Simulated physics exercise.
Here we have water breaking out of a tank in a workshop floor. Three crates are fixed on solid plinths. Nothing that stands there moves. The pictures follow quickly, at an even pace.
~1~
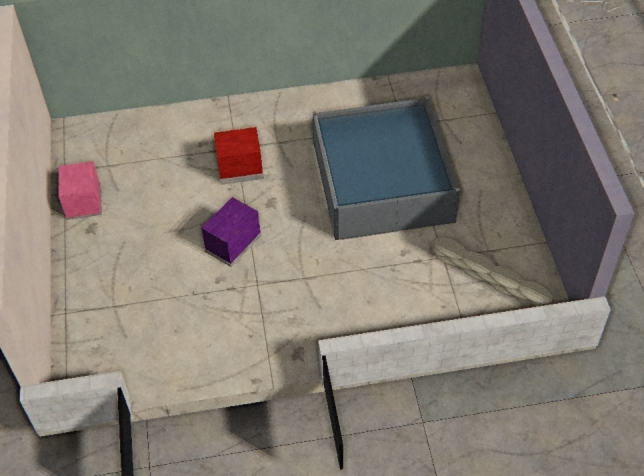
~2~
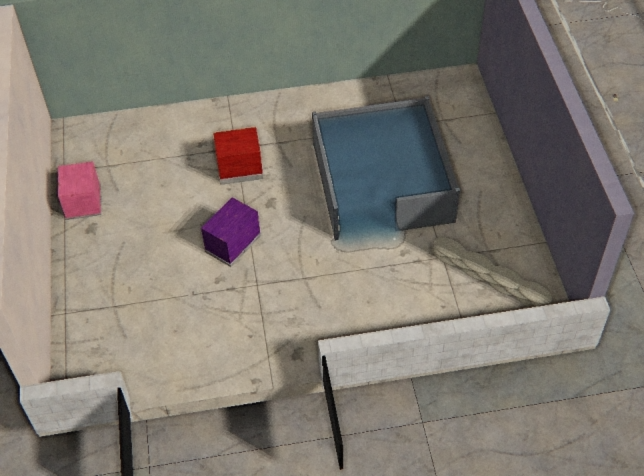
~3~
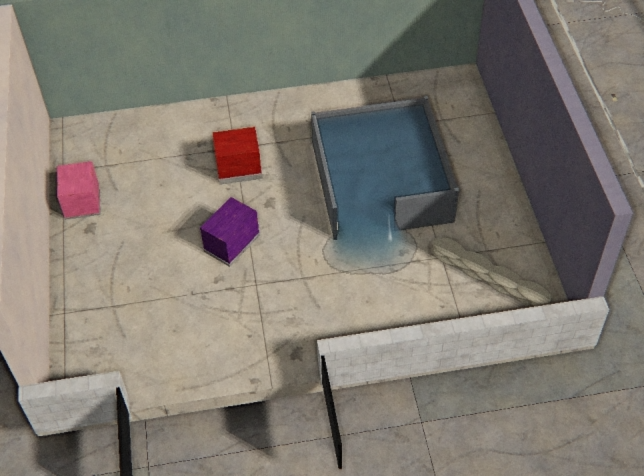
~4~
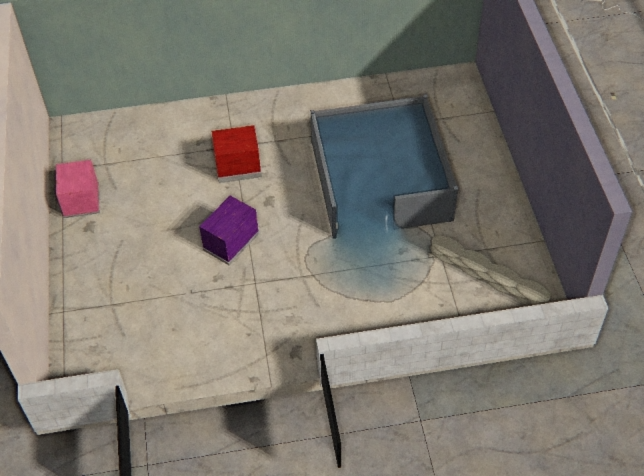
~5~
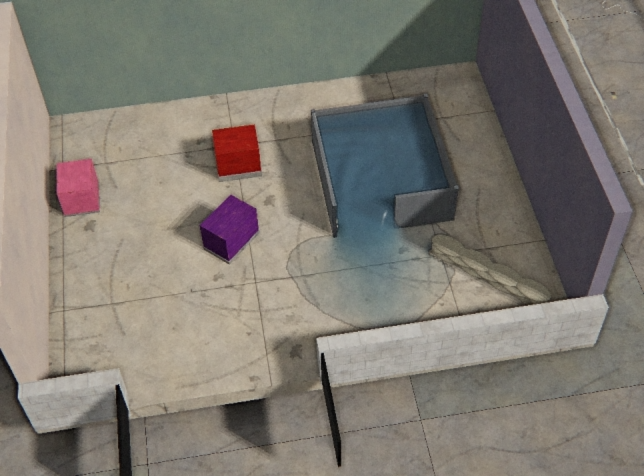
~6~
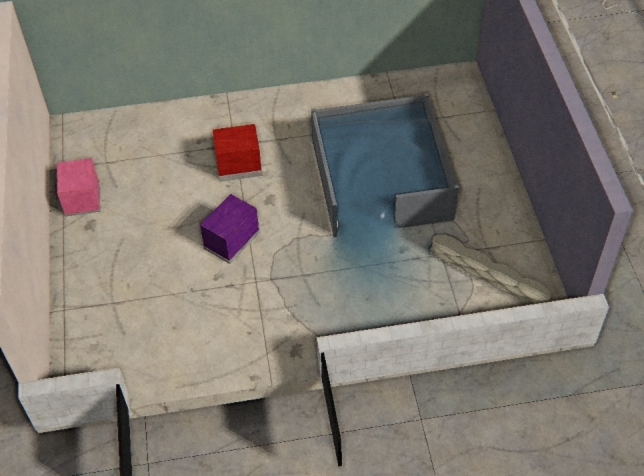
Water pours through a gap in the gray tank and spreads across the tiled floor.
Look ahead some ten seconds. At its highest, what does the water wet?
One by one: The purple crate escapes dry; the red crate escapes dry; the pink crate is wetted.
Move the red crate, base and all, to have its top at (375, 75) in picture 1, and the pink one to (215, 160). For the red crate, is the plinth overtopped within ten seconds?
Then: The red crate is spared.
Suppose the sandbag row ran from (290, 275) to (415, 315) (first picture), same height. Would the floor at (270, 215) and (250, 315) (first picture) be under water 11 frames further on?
As listed: Flooded, wet.
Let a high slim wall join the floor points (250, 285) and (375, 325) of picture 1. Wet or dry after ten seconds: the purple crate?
Purple is soaked.
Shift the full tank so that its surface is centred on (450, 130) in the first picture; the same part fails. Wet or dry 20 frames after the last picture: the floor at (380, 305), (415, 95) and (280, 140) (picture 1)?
One after the other: Wet, free of water, free of water.
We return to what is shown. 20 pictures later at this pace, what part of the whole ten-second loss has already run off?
I make it 40 per cent.
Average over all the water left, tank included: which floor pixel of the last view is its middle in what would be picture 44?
I would point to (353, 246).
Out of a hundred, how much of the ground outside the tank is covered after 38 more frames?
About 55 per cent.
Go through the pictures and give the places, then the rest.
Still water in the tank at (384, 154), in the first frame.
Water pours out at (367, 224) and has run to (401, 238), in the second frame.
The front is at (400, 265), out from the gap at (366, 225), in the third frame.
Water pours out at (365, 224) and has run to (396, 295), in the fourth frame.
Water pours out at (365, 223) and has run to a hidden place, in the fifth frame.
The front is at a hidden place, out from the gap at (365, 222), in the sixth frame.
A moment on, water covers 20 % of the floor; the purple crate not reached, the red crate not reached, the pink crate not reached.
Next, water covers 25 % of the floor; the purple crate water round its plinth, the red crate not reached, the pink crate not reached.
Then, water covers 35 % of the floor; the purple crate water round its plinth, the red crate not reached, the pink crate not reached.
Later, water covers 55 % of the floor; the purple crate water round its plinth, the red crate not reached, the pink crate water round its plinth.
In the end, water covers 80 % of the floor; the purple crate stayed above the water, the red crate stayed above the water, the pink crate was topped.
